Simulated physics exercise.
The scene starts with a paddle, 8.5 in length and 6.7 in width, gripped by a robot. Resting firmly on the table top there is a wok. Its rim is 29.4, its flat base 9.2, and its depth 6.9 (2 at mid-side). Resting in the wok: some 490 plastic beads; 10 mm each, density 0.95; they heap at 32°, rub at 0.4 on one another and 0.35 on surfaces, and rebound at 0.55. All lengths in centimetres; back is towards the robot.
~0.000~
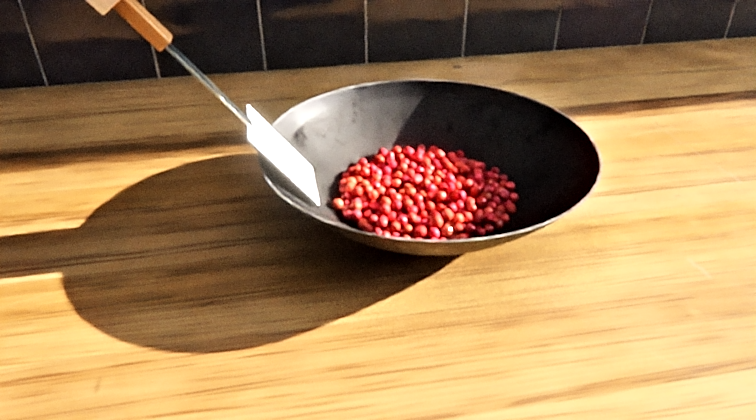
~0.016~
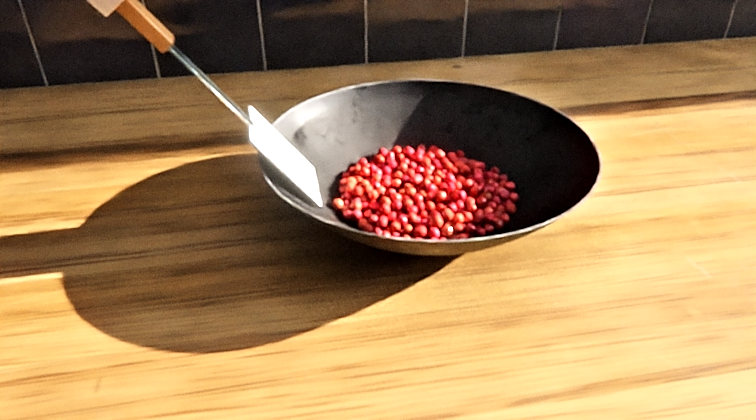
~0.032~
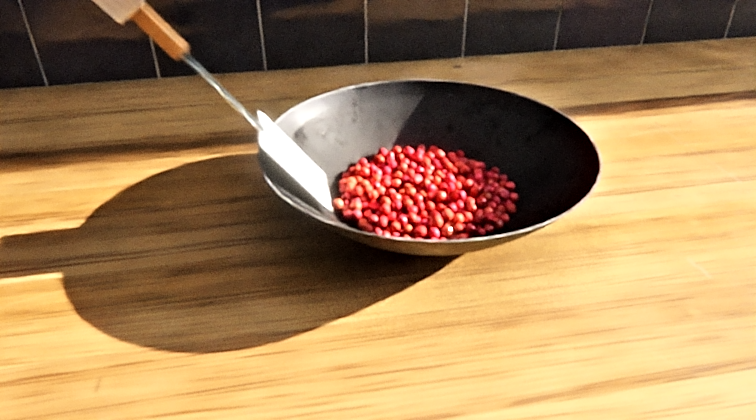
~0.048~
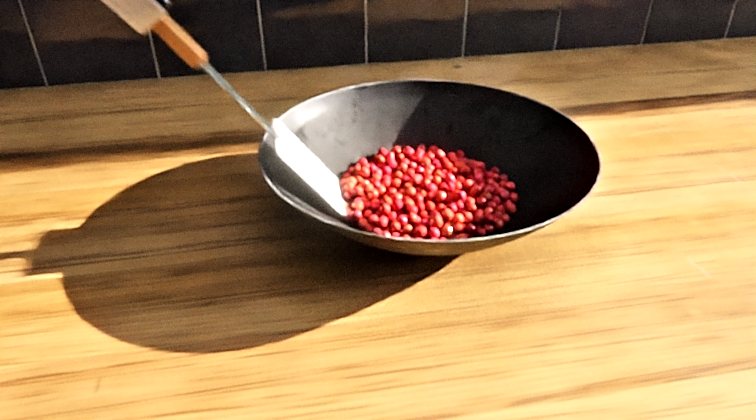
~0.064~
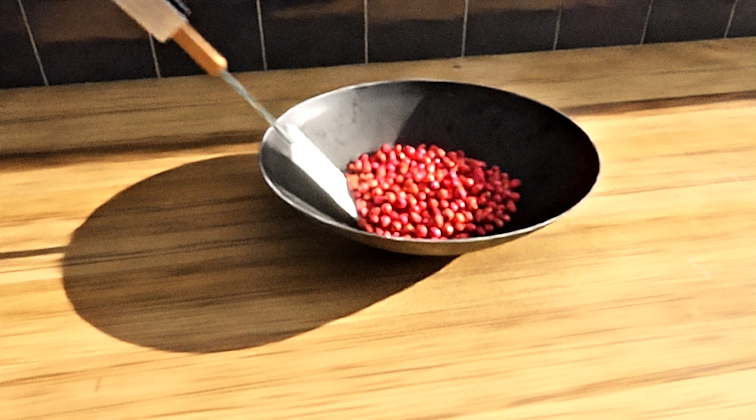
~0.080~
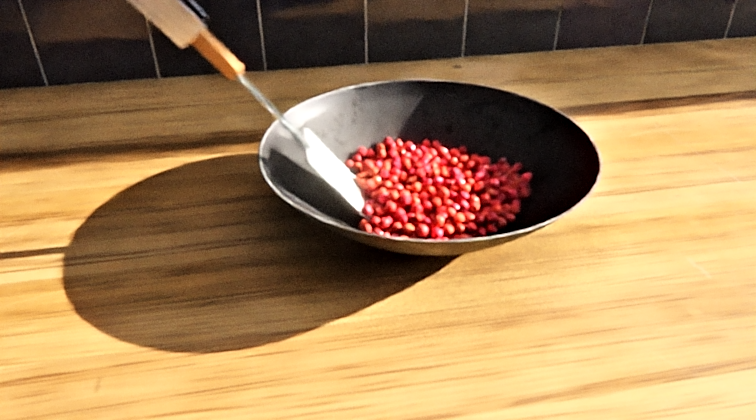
On a sunlit wooden counter, a paddle lowering into a dark wok and moving right, nudging a heap of red beads.
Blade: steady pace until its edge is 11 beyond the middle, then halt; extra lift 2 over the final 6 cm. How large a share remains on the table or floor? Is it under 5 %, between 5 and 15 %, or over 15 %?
It is over 15 %.
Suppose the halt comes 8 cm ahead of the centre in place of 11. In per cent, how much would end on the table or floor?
With that change, I'd expect about 5 per cent.
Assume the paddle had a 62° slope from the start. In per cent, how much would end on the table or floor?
Estimate for that slope: Some 25 per cent.
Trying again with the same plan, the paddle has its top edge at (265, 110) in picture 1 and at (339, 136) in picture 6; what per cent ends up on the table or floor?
30 %.
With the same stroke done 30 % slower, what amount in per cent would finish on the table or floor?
Then around 15 percent would finish on the table or floor.
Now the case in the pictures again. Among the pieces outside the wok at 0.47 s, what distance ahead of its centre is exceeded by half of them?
I reckon roughly 22 centimetres.
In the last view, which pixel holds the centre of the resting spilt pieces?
About (693, 170).
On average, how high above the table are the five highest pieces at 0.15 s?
Height: Approx. 6 cm.
After 0.15 s, sloping 53°, highest piece 6 above the table; 494 in the wok.
After 0.23 s, sloping 53°, highest piece 7 above the table; 494 in the wok.
After 0.47 s, sloping 53°, highest piece 10 above the table; 382 in the wok, 70 on the table or floor, 42 on the blade or in flight.
After 1.52 s, sloping 53°, highest piece 5 above the table; 381 in the wok, 113 on the table or floor.
At rest, 381 in the wok, 113 on the table or floor. That is 23 % on the table or floor.
